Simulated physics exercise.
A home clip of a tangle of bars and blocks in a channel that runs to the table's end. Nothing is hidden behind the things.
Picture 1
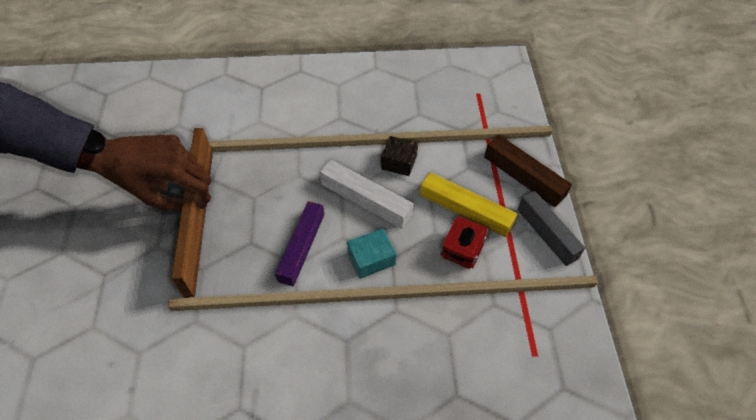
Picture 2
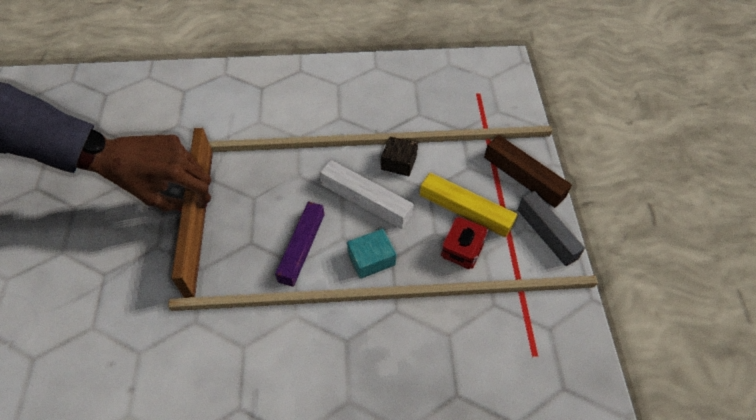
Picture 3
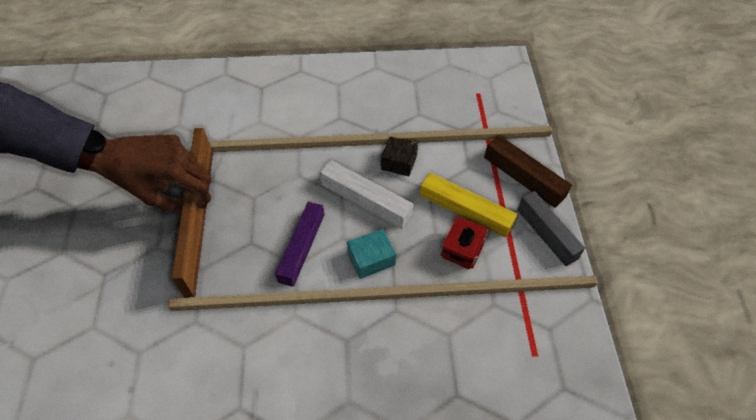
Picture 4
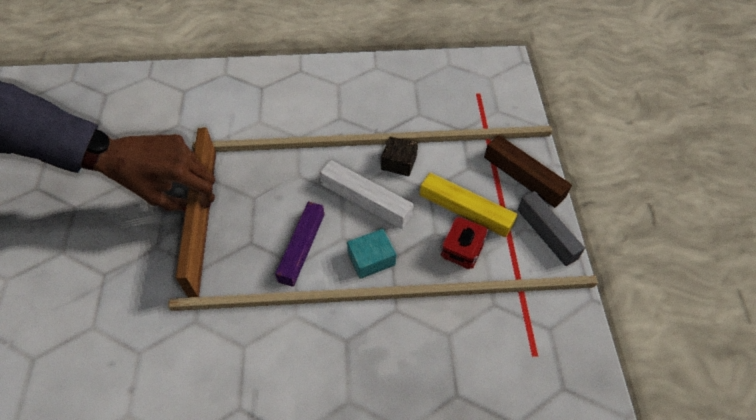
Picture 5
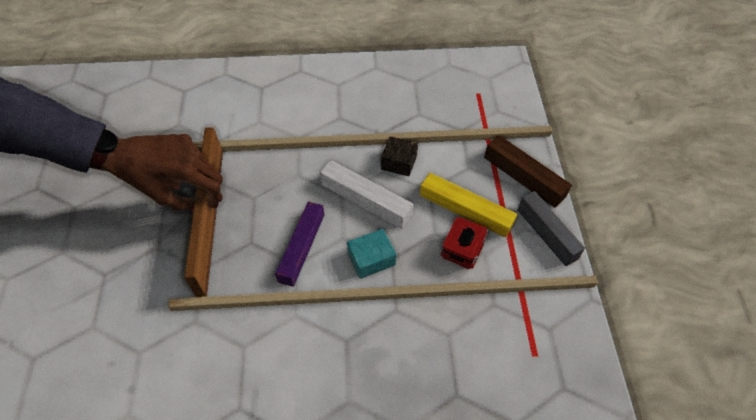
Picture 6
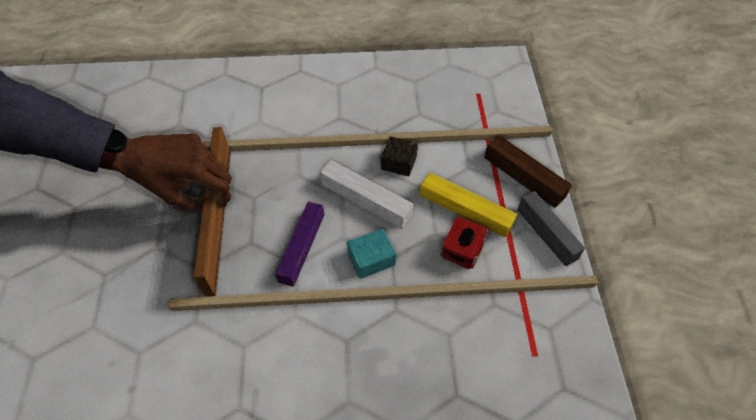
A dark-sleeved arm from the left grips an upright wooden board on a hexagon-patterned tabletop, seen from a fixed view above. Between two thin wooden rails lie purple and white bars, a black block above a turquoise one, then a yellow bar and red case near a red line, with brown and grey bars at right. The hand, at first still, slides the board slightly rightward, touching none of the pieces, which stay motionless.
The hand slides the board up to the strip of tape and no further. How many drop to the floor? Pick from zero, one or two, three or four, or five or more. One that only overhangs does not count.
Here the number that fall off is one or two.
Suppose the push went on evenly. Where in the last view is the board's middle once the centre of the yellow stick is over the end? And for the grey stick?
Its middle is around (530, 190) and around (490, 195).
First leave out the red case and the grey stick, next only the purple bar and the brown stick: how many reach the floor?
First 0, then 1.
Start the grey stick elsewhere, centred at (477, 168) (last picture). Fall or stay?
The grey stick stays on.
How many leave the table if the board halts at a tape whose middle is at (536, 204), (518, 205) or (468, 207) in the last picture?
It would be 4, 3 and 0.
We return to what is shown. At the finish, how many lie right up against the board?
The number is 2.
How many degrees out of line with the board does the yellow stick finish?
Roughly 15° out of line.
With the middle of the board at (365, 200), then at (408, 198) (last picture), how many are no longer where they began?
The counts are 3 and 6.
Soon after, none off yet; grey stick at rest near (550, 228); brown stick at rest near (526, 170); yellow stick at rest near (467, 205).
In the end, the number that fall off is one or two; gone, grey stick.
